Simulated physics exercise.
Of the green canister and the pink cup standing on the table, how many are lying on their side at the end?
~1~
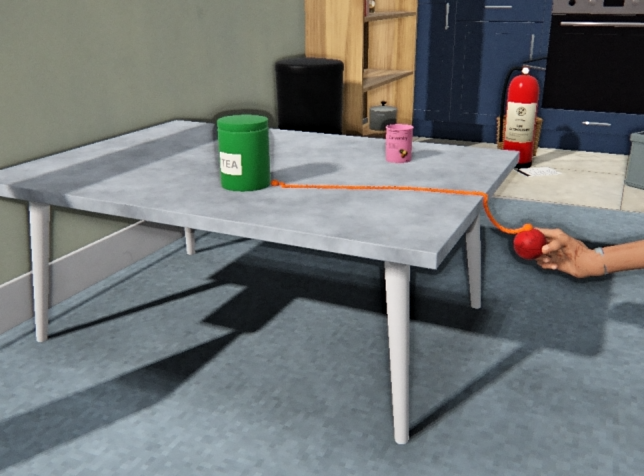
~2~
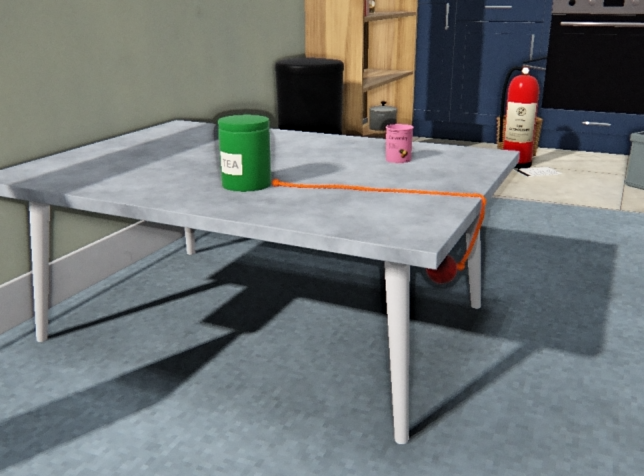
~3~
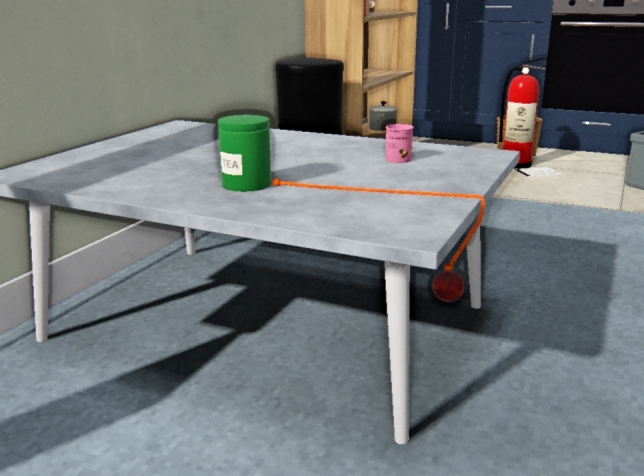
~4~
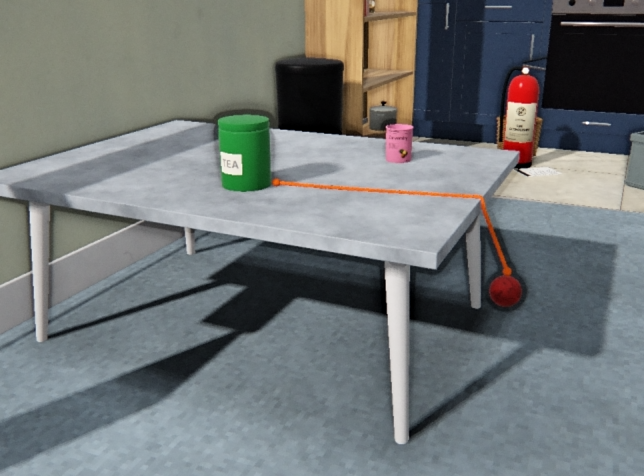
None of them are. Both the green canister and the pink cup are still standing upright on the table.
